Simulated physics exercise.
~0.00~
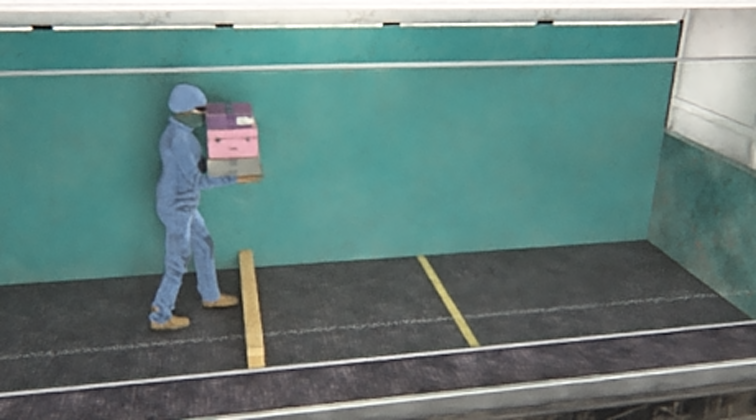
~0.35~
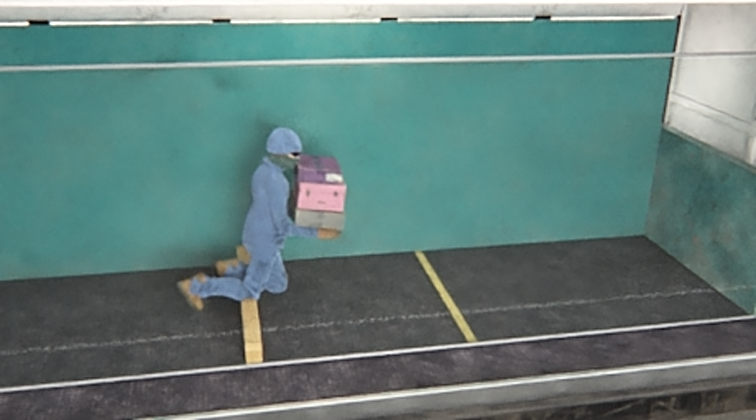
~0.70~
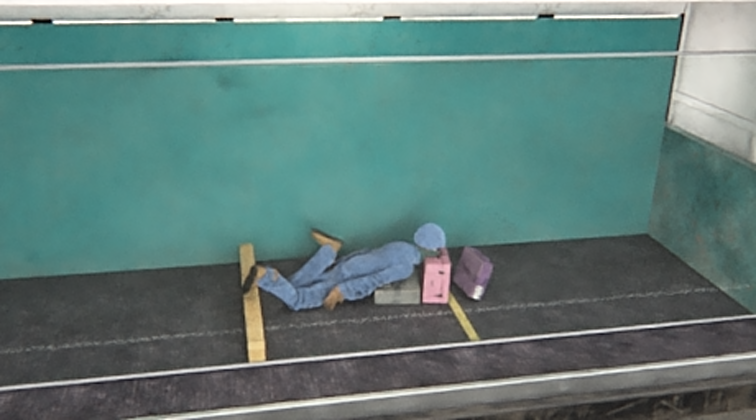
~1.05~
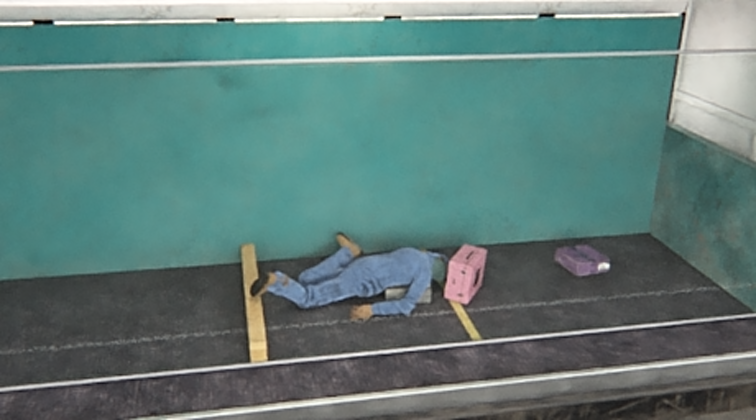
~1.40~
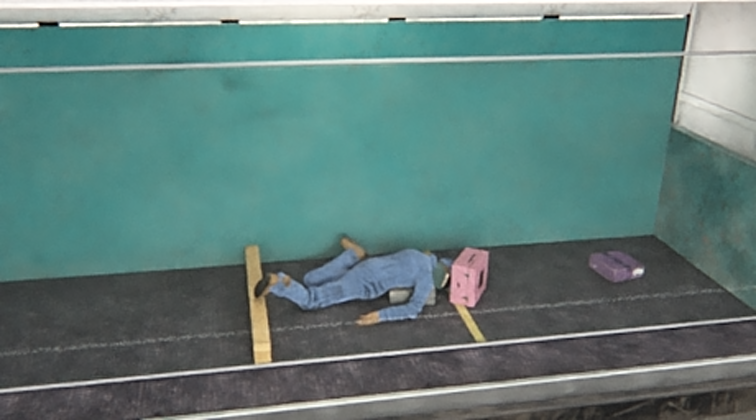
Person in blue carrying stacked parcels tripping over a wooden rail and falling flat, pink box tumbling past the yellow line.
